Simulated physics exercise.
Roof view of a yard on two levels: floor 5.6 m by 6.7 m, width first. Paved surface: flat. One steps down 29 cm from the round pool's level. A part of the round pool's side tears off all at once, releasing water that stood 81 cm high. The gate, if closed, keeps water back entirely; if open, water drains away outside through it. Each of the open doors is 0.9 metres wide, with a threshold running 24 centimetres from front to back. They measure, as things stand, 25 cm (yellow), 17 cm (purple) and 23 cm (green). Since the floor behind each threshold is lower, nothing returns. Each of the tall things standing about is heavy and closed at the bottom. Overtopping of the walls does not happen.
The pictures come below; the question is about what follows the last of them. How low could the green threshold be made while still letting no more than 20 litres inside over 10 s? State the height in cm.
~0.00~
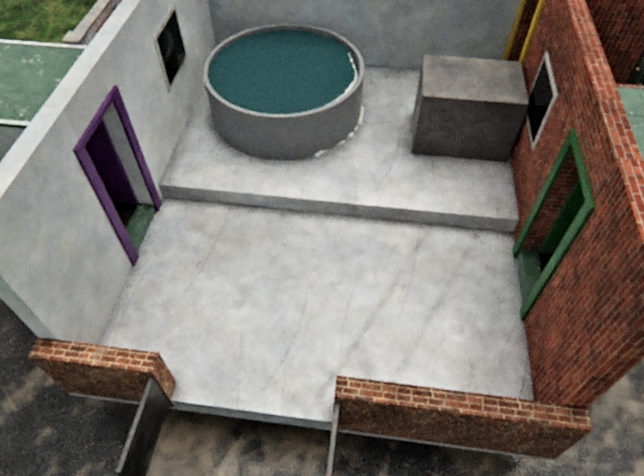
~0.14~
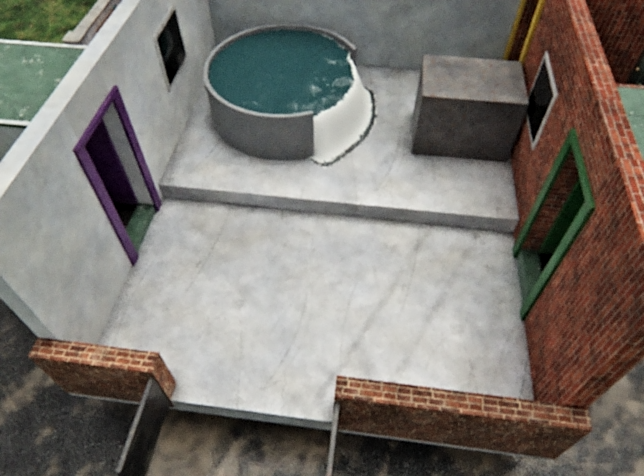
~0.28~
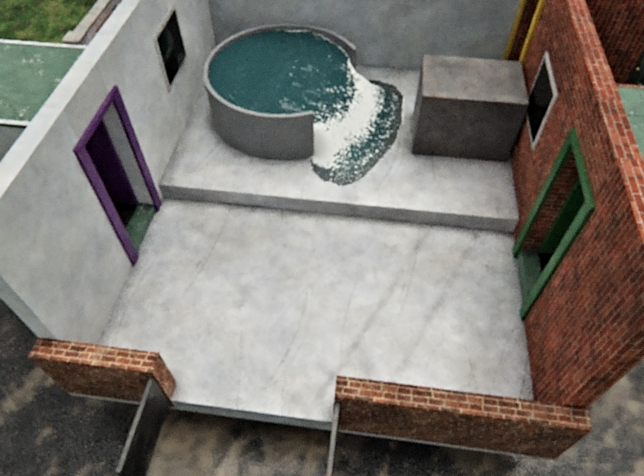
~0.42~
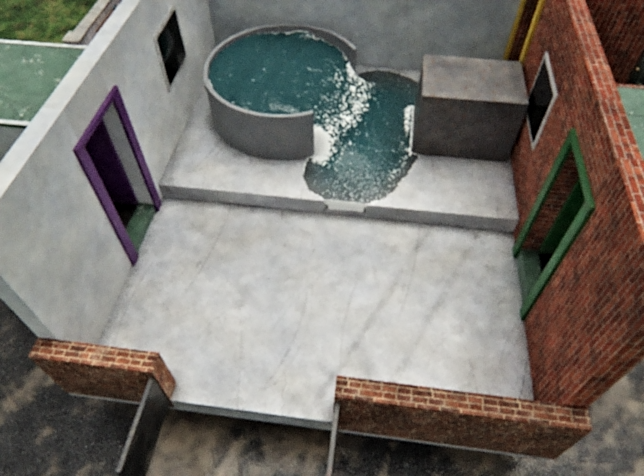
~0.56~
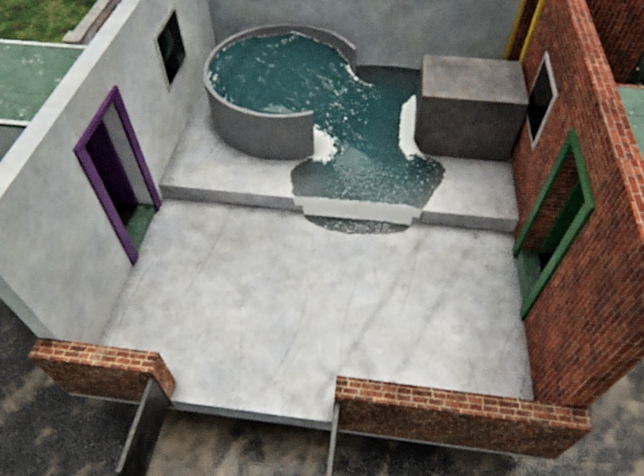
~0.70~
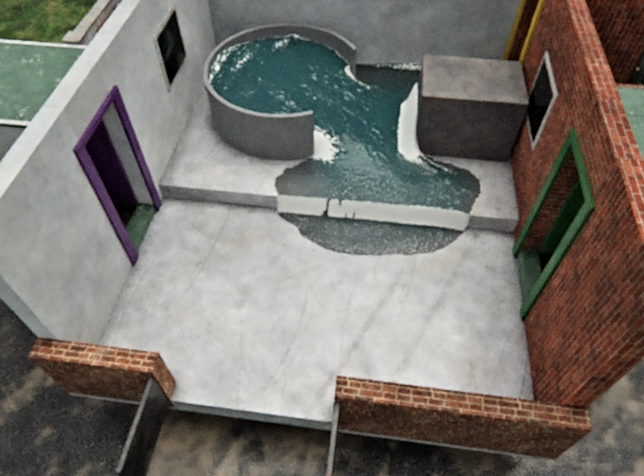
About 19 cm.
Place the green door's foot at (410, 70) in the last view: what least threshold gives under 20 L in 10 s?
Around 31 cm would do it.
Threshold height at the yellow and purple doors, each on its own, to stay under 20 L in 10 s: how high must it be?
About 35 cm at yellow and about 13.0 cm at purple.
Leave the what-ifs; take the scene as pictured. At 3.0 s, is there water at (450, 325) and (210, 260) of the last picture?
First spot swamped, second untouched.
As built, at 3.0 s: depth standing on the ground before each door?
Yellow 32, purple 0, green 19 cm.
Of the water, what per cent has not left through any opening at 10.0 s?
Around 82 in a hundred parts remain.
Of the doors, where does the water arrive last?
The purple door.
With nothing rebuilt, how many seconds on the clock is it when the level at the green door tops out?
Around 1.8 seconds.
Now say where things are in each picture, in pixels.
In the first picture, still water, 81 cm deep, in the round pool at (284, 70); the green door at (543, 240) is dry.
In the second picture, the front is at (331, 163), 0.3 m from the gap at (353, 115); 0.5 m2 of floor is wet, 81 cm left at the back.
In the third picture, the front is at (354, 178), 0.8 m from the gap at (353, 116); 1.9 m2 of floor is wet, 81 cm left at the back.
In the fourth picture, water pours out at (353, 118) and has run 1.4 m, to a hidden place; about 11 cm deep outside, 81 cm at the back.
In the fifth picture, the front is at (414, 209), 1.9 m from the gap at (353, 119); 6.1 m2 of floor is wet, 78 cm left at the back.
In the sixth picture, the front is at (450, 238), 2.5 m from the gap at (353, 119); 8.6 m2 of floor is wet, 70 cm left at the back; the green door at (543, 240), 3.8 m from the gap, is still 1.2 m from the nearest water.
After 1.4 s water covers 45 % of the floor, deepest (58 cm) near (402, 135); 25 cm at the green door, 0 litres in over its 23 cm threshold.
After 3.0 s water covers 65 % of the floor, deepest (45 cm) near (487, 366); 19 cm at the green door, 4 litres in over its 23 cm threshold.
After 10.0 s water covers 95 % of the floor, deepest (18 cm) near (443, 323); 17 cm at the green door, 5 litres in over its 23 cm threshold.
At the green door as built, the water arrived by 1.1 s and peaked near 26 cm at 1.8 s.
With a threshold of 15.5 cm, 52 litres would have come in within the 10 s; with 21 cm, 11 litres. So under 20 litres takes about 19 cm.
